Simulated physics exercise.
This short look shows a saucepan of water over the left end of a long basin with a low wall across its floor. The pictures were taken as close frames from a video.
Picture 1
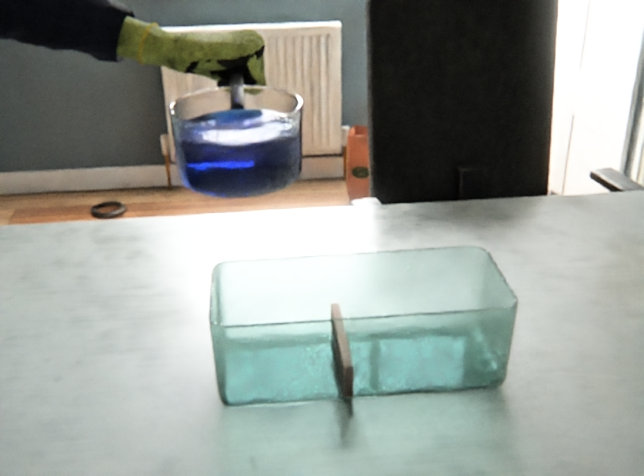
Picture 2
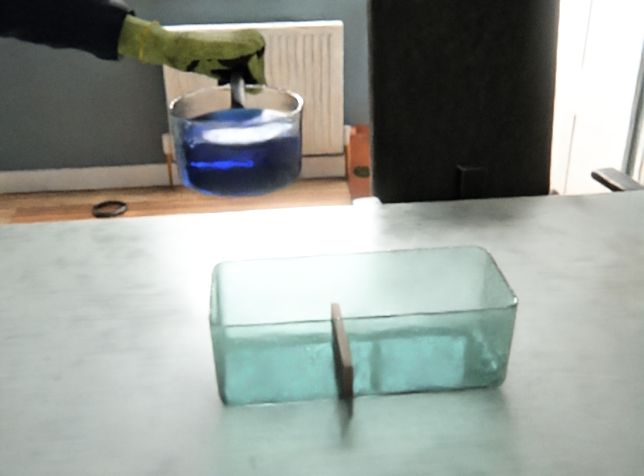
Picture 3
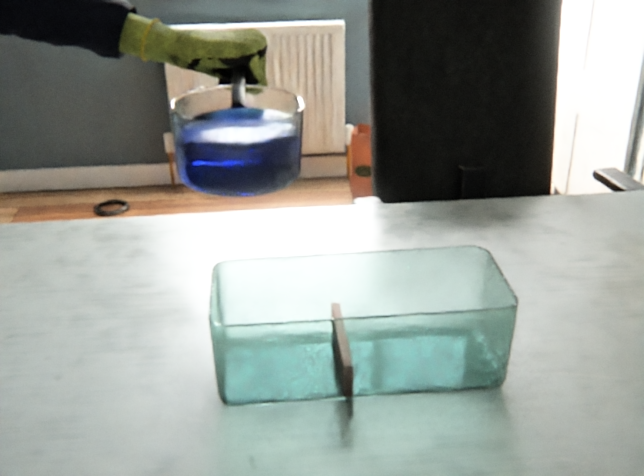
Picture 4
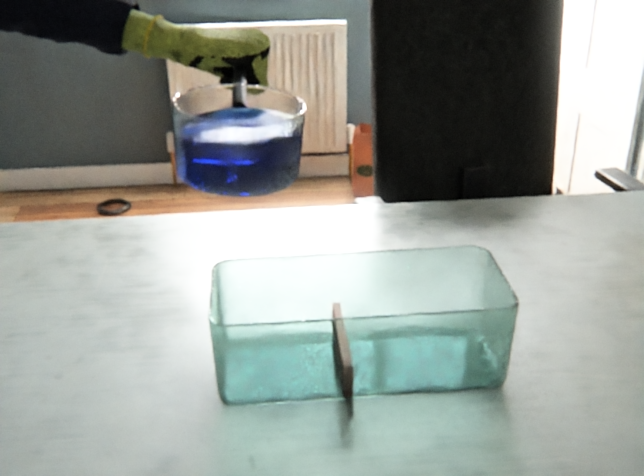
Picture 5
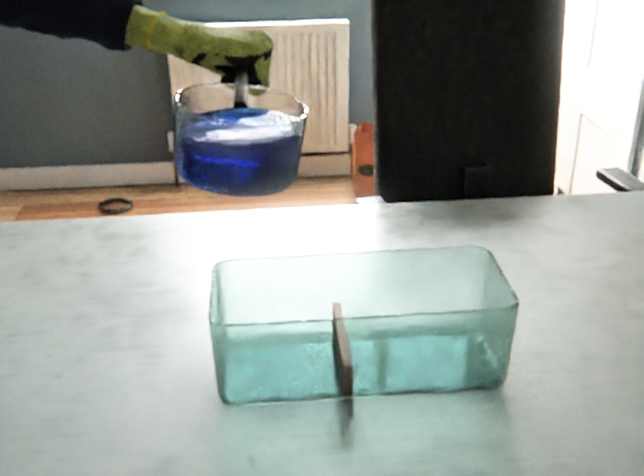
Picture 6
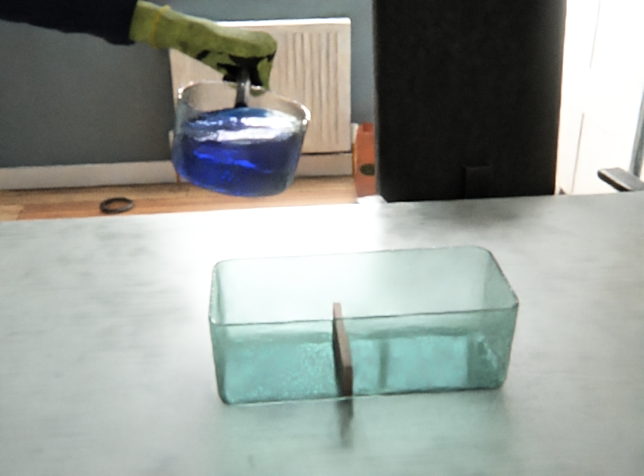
A clear pan of blue water, held by a green-gloved hand above the left end of a long greenish glass basin with a low brown divider, stays nearly level at first, then leans slightly to the right.
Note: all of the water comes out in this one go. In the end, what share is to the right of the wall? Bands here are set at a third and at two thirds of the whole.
The right side of the wall holds a large share, beyond two thirds.
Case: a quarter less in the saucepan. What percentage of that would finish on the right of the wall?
Some 70 per cent.
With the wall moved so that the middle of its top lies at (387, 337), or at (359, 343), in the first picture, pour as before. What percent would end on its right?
Respectively 15 and 55 per cent, approximately.
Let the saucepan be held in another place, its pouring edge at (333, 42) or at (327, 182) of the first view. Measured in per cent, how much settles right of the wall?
You'd get around 90 per cent and then around 80 per cent.
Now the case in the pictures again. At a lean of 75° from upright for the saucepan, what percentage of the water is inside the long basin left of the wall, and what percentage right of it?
Left part: Around 0 %. Right part: Around 0 %.
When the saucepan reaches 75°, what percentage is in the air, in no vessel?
About 35 per cent.
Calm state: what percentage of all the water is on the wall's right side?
I'd say close to 75 per cent.
A moment on, the saucepan is tipped on its side and 62 per cent is still to pour, 1 is left of the wall and 2 right of it.
Next, the saucepan is tipped right over and 13 per cent is still to pour, 5 is left of the wall and 64 right of it.
Then the saucepan is tipped right over and 1 per cent is still to pour, 20 is left of the wall and 74 right of it.
Later the saucepan is tipped right over and 0 per cent is still to pour, 23 is left of the wall and 76 right of it.
At rest 23 per cent lies left of the wall, 76 right of it and 2 outside.
